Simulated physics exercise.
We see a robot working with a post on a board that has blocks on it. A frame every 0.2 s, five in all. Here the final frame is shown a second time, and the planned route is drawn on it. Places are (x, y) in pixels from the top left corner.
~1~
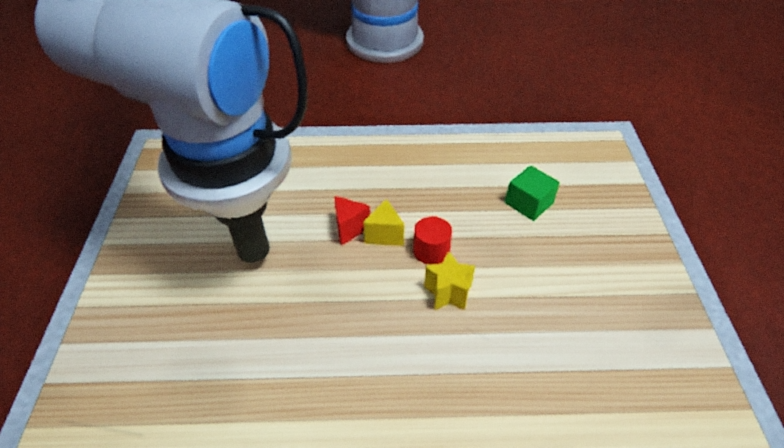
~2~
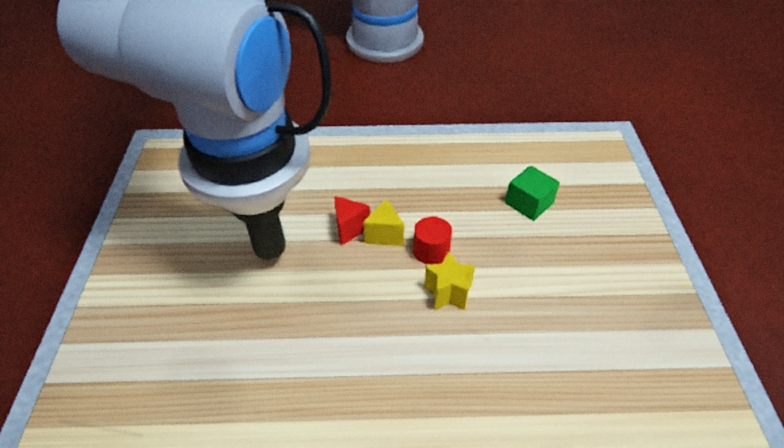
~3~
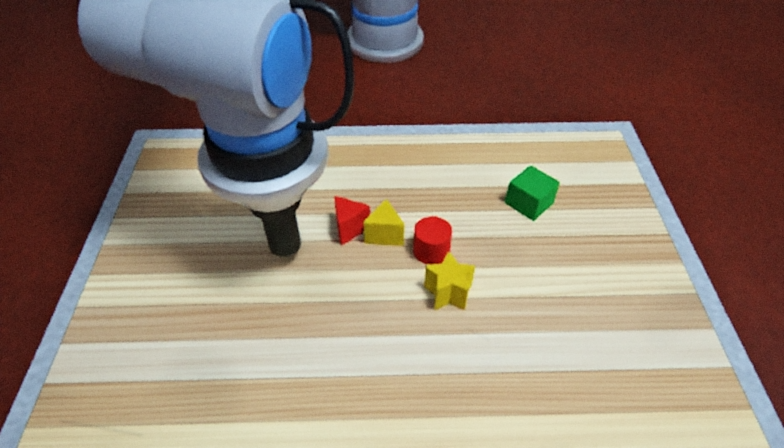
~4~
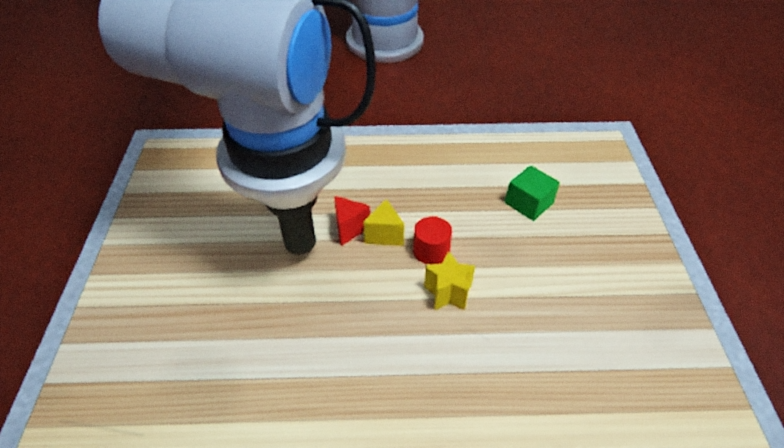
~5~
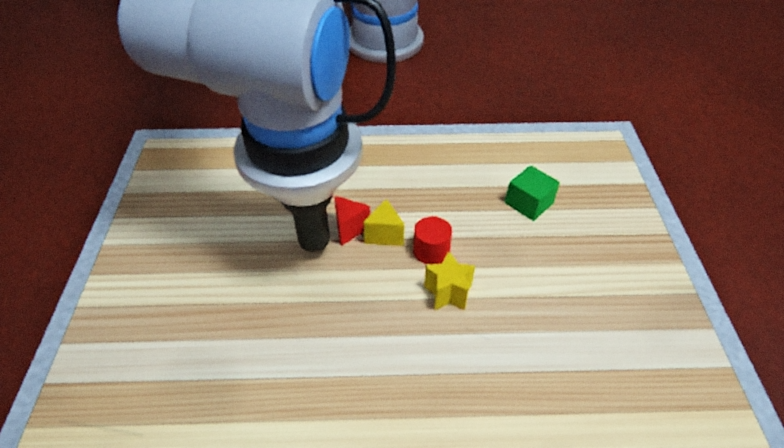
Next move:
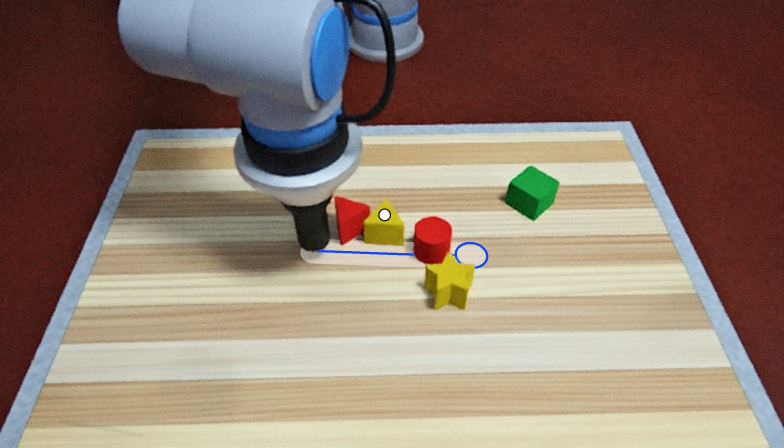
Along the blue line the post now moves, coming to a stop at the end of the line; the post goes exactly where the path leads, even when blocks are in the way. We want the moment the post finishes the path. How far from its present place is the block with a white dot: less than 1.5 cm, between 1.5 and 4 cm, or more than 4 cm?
Once the path ends, it will sit 1.5 to 4 cm from where it is now.
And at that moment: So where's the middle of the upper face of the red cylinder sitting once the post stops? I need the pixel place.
It is going to be at (503, 220).
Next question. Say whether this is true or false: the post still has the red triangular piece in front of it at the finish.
Verdict: False.
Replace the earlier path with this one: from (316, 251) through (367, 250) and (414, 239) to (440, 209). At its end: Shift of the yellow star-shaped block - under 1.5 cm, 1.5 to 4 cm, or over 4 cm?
The move is short, under 1.5 cm.
The drawn path runs from (316, 251) to (471, 255); the dot is on the yellow triangular piece.
The first path, step by step. One third of the way, post (367, 242); red triangular piece (359, 207), turned 60° anticlockwise; yellow triangular piece (396, 212), turned 20° anticlockwise.
Two thirds of the way, post (421, 243); red triangular piece (359, 207), turned 60° anticlockwise; yellow triangular piece (414, 208), turned 100° anticlockwise; red cylinder (456, 228).
At the end, post (473, 244); red triangular piece (359, 207), turned 60° anticlockwise; yellow triangular piece (415, 208), turned 105° anticlockwise; red cylinder (503, 220); yellow star-shaped block not moved.
